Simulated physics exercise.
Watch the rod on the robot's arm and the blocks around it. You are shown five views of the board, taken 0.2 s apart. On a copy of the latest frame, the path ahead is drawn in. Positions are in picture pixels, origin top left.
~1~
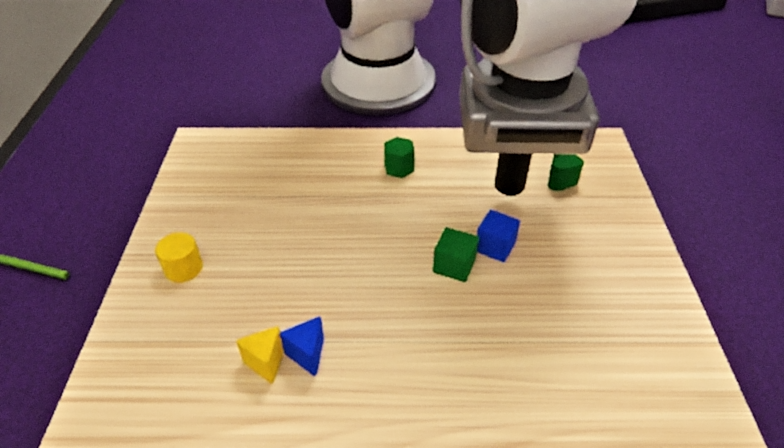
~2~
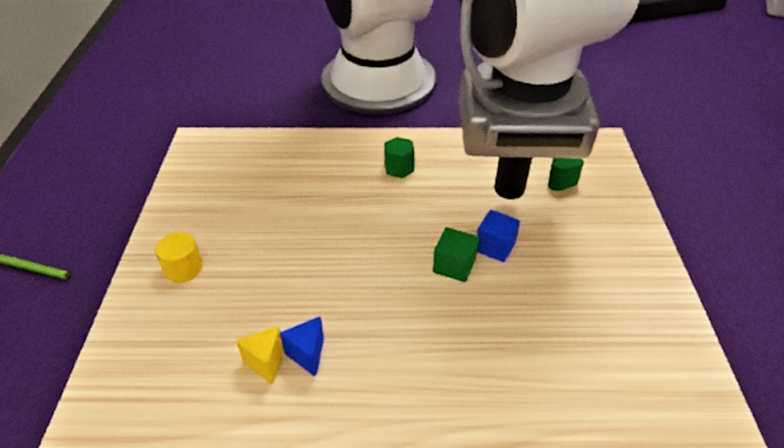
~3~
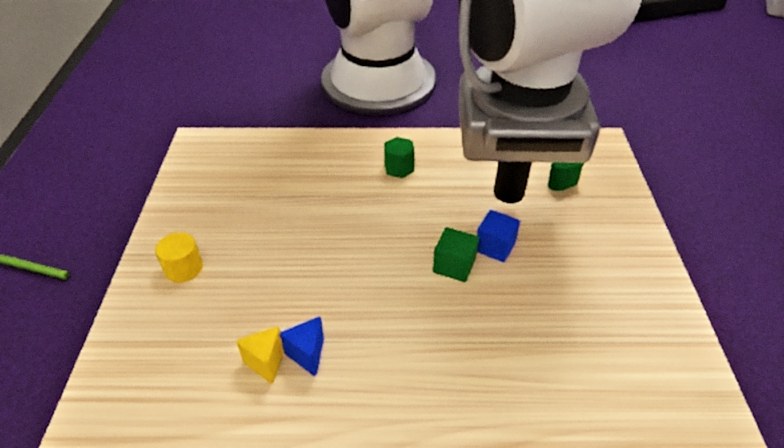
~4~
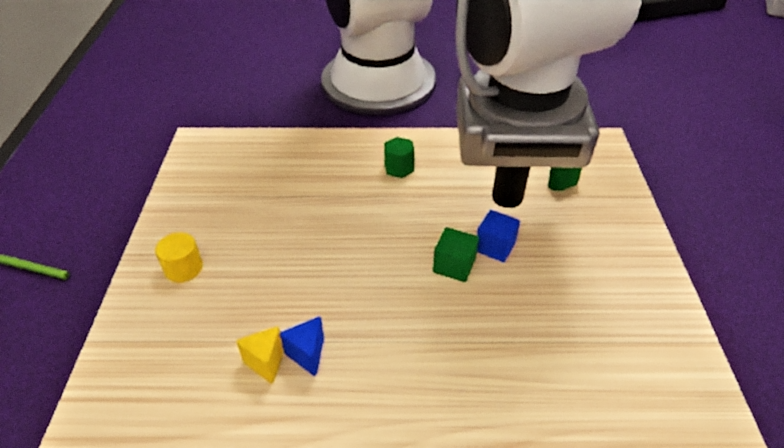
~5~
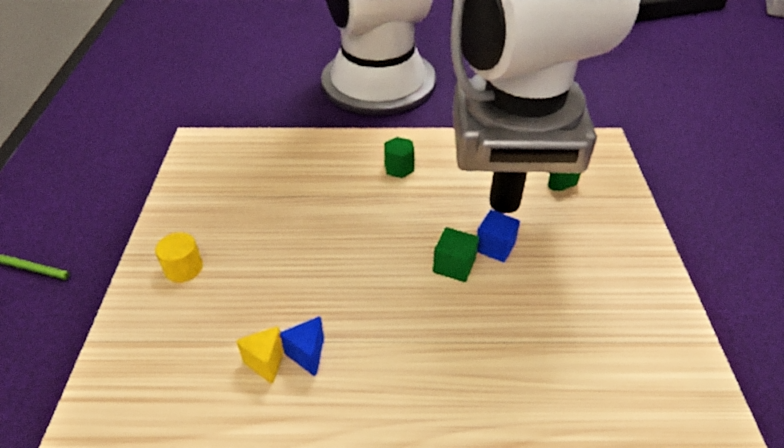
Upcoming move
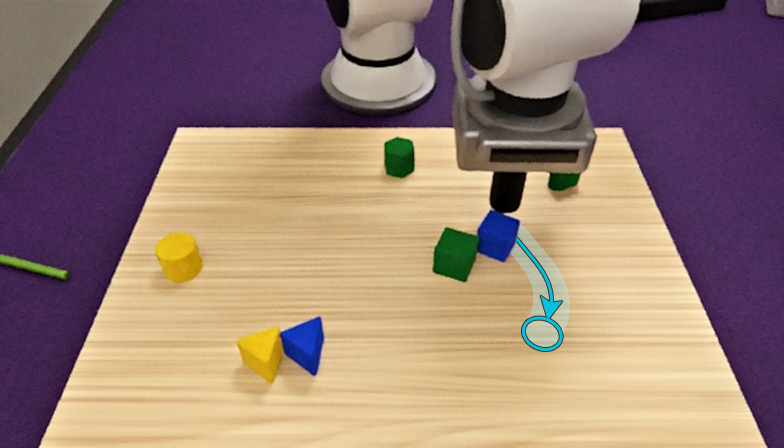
A pale wooden board lies on a purple surface, seen from above and in front by a still camera. A yellow block sits at left, touching yellow and blue triangular pieces at lower left, a green block at top centre, touching green and blue blocks right of centre, and another green one at upper right. The white-and-grey robot arm lowers its black rod slightly toward the viewer, drifting faintly left, while the blocks stay still.
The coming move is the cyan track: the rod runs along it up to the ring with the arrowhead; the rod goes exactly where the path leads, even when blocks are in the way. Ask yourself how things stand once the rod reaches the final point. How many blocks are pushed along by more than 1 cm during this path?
Expect one.
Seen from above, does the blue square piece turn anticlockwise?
In short: No.
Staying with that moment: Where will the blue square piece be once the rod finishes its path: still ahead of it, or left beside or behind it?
The rod will have lost it.
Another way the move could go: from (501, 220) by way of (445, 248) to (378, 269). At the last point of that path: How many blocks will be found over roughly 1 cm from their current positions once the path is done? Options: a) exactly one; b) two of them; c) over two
I choose b.
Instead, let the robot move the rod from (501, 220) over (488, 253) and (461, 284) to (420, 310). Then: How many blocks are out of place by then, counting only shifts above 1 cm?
Blocks that move over 1 cm: Two.
Drawn move, from (501, 220) over (528, 253) and (551, 291) to (542, 333).
The first path, step by step. One third of the way, rod (533, 237); blue square piece (500, 236), turned 35° clockwise.
Two thirds of the way, rod (556, 276); blue square piece (500, 236), turned 35° clockwise.
At the end, rod (547, 318); green square piece still; blue square piece (500, 236), turned 35° clockwise.
